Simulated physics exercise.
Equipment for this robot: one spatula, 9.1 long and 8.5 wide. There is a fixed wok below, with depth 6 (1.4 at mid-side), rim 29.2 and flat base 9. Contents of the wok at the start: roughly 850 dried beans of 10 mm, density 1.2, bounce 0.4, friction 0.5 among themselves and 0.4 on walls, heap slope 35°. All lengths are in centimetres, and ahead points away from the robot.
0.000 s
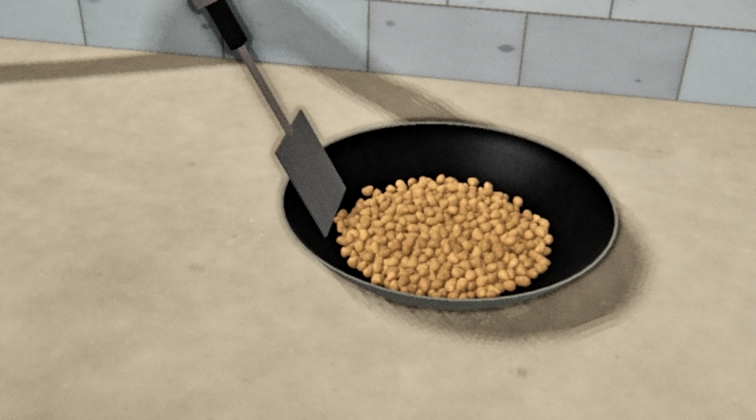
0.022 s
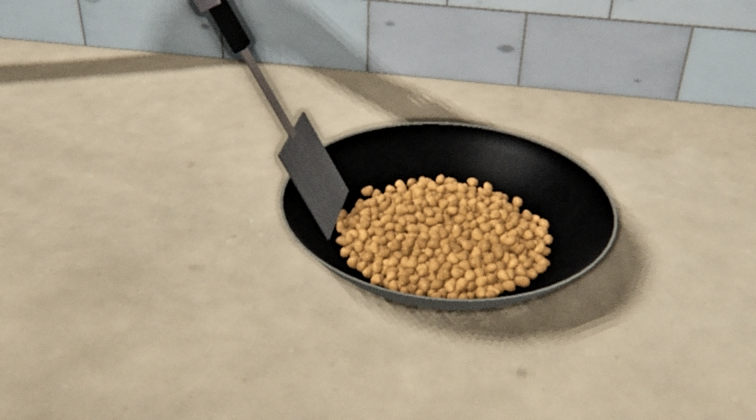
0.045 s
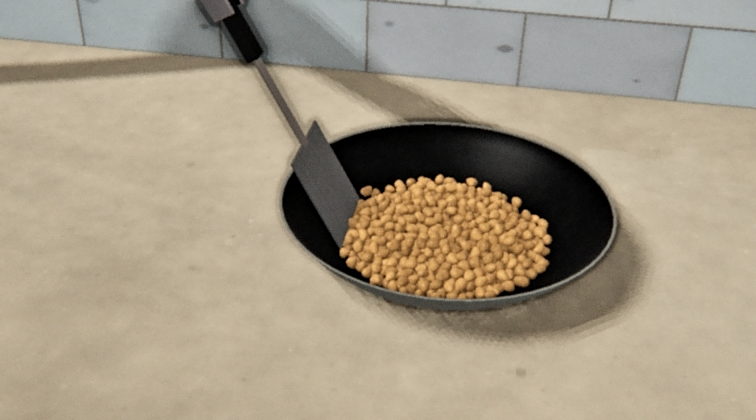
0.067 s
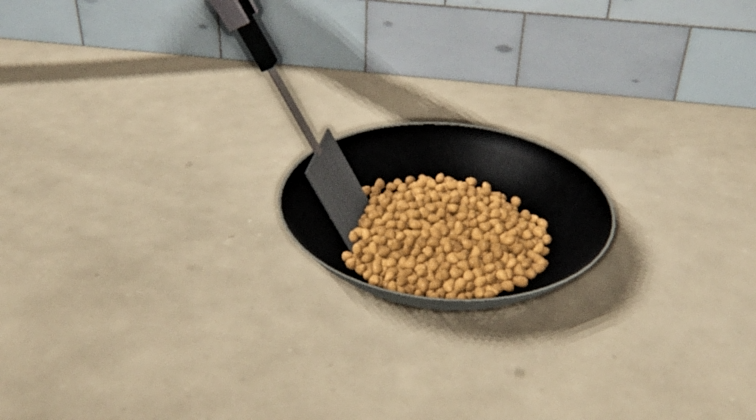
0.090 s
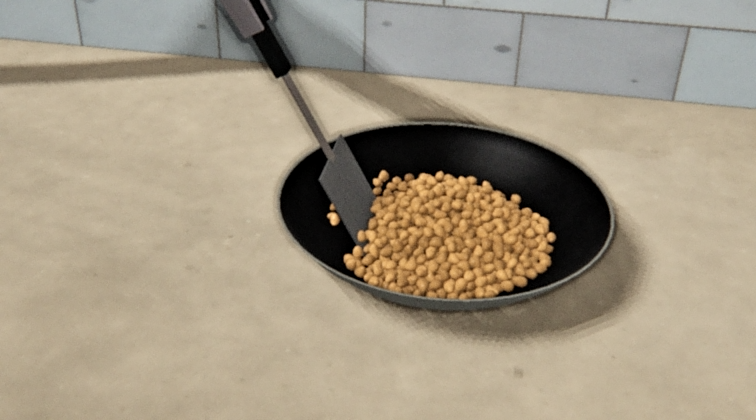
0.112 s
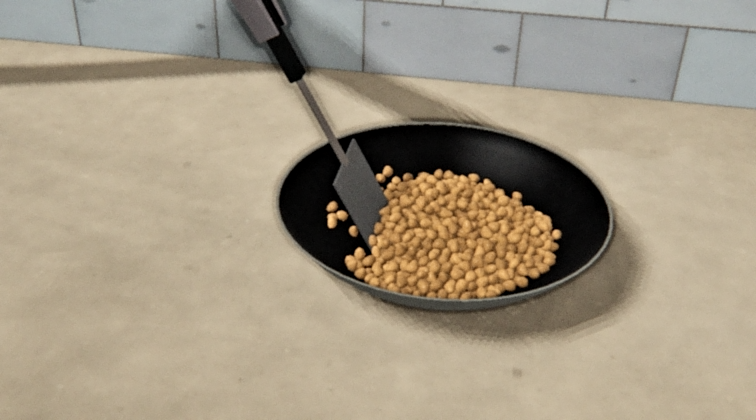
A black wok holding a heap of tan dried beans sits on a beige, stone-like counter before a wall of blue-grey tiles, seen from above at an angle by a still camera. A grey spatula with a black handle slants in from the upper left, its blade at the heap's left edge. It slides rightward into the beans, nudging the heap slightly as a few slip round behind the blade.
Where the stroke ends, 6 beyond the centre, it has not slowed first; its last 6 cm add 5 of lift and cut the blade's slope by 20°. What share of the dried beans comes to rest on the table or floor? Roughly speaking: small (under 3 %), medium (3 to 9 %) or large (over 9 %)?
Roughly, small, under 3 %.
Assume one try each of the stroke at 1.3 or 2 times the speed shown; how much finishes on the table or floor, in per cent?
Near 5 and near 20 percent respectively.
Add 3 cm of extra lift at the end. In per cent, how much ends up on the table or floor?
I'd say close to 0 per cent.
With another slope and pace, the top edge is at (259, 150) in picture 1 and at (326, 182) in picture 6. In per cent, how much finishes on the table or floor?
Near 5 in a hundred.
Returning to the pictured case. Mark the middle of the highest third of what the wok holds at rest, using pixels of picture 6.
I'd say around pixel (548, 222).
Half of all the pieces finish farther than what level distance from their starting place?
Somewhere around 5 centimetres, I'd say.
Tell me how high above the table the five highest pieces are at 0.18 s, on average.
Height: Approx. 5 cm.
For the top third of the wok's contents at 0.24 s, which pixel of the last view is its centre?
Near (523, 218).
After 0.18 s, sloping 62°, highest piece 5 above the table; 853 in the wok.
After 0.24 s, sloping 52°, highest piece 7 above the table; 853 in the wok.
After 0.47 s, sloping 42°, highest piece 7 above the table; 848 in the wok, 3 on the table or floor, 2 on the blade or in flight.
After 1.52 s, sloping 42°, highest piece 7 above the table; 846 in the wok, 7 on the table or floor.
At rest, 846 in the wok, 7 on the table or floor. That is 1 % on the table or floor.
